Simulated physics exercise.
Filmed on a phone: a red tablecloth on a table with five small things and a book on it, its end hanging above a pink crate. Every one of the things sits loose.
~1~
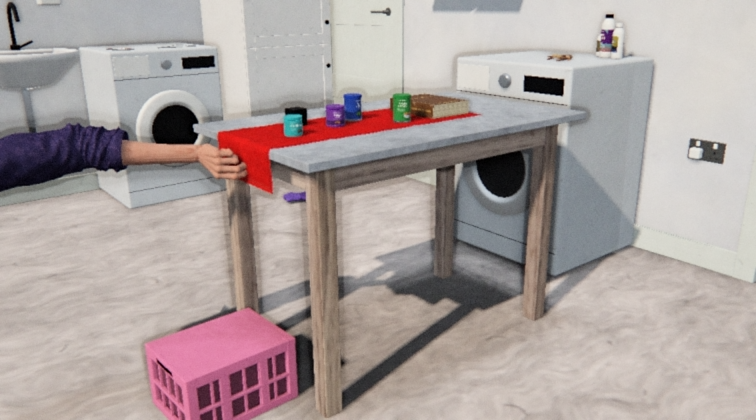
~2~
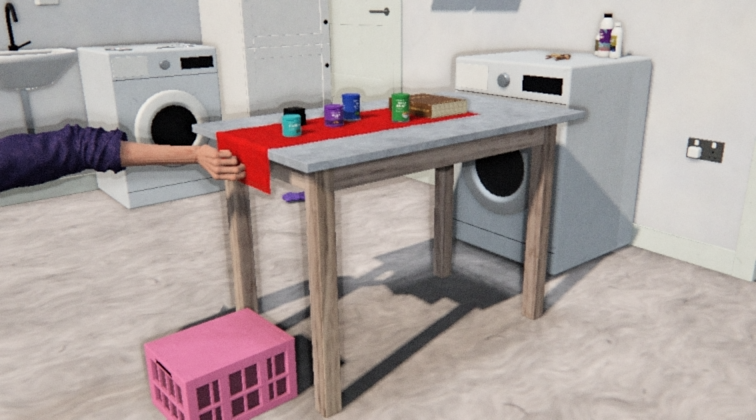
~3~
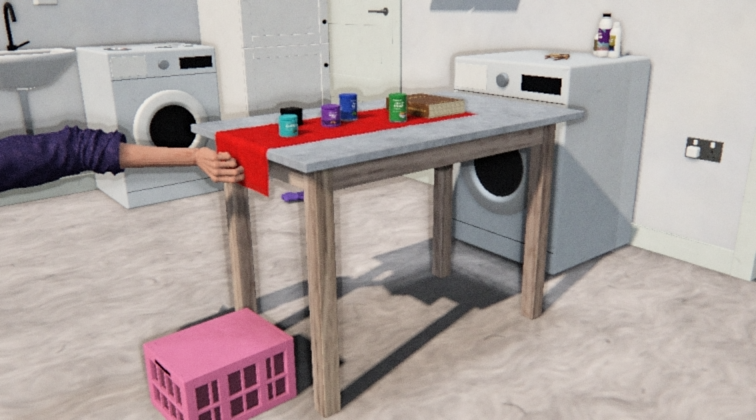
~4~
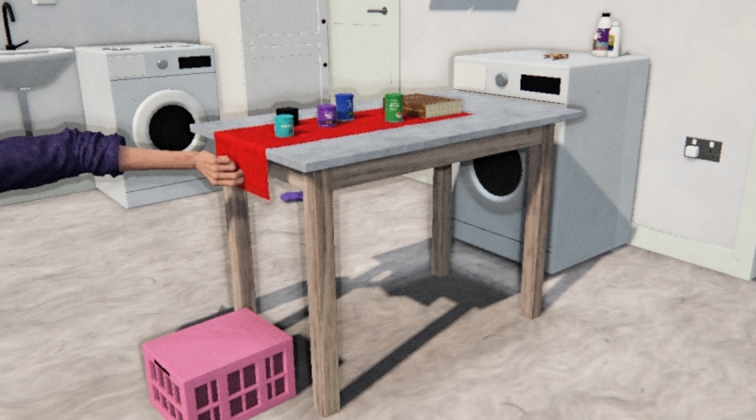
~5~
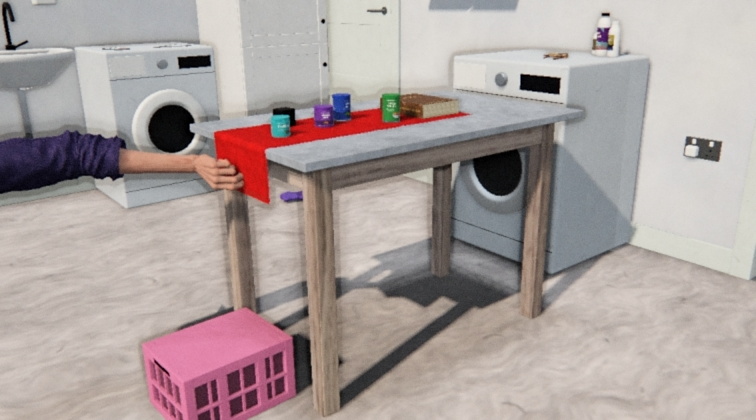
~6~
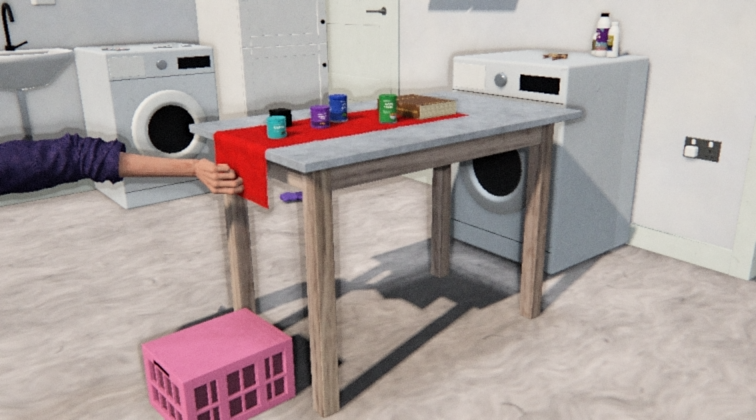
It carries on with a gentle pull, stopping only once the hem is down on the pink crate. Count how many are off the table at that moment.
Off the table: Four.
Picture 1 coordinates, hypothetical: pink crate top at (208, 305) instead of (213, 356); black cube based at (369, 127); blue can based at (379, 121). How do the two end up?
As for the black cube, it stays in place; as for the blue can, it stays in place.
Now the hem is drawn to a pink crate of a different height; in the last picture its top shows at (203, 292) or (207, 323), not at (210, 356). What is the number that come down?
Over the edge: 2, then 3.
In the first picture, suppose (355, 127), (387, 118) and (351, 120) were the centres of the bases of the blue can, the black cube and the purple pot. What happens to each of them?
Blue can dropped, black cube kept, purple pot dropped.
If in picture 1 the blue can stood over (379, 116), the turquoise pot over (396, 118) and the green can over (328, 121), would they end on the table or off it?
Result - blue can: Still up; turquoise pot: Still up; green can: Down.
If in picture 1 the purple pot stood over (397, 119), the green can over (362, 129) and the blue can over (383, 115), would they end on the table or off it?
Purple pot kept, green can dropped, blue can kept.
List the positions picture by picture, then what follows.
Hem (273, 194); turquoise pot (293, 116); black cube (296, 108); purple pot (335, 106); blue can (352, 95); green can (402, 94); top of the crate (213, 356), in the first picture.
Hem (271, 194); turquoise pot (291, 116), in the second picture.
Hem (269, 197); black cube (291, 108), in the third picture.
Hem (271, 200); purple pot (327, 106); top of the crate (211, 356), in the fourth picture.
Hem (270, 204); blue can (341, 95), in the fifth picture.
Hem (269, 209); turquoise pot (276, 118); black cube (280, 109); purple pot (320, 107); blue can (338, 95); green can (388, 95), in the sixth picture.
Soon after, hem near (246, 279); turquoise pot and black cube gone.
After that, hem on the crate; turquoise pot, black cube, purple pot and blue can gone.
In the end, hem on the crate; turquoise pot, black cube, purple pot and blue can gone. The answer is four.
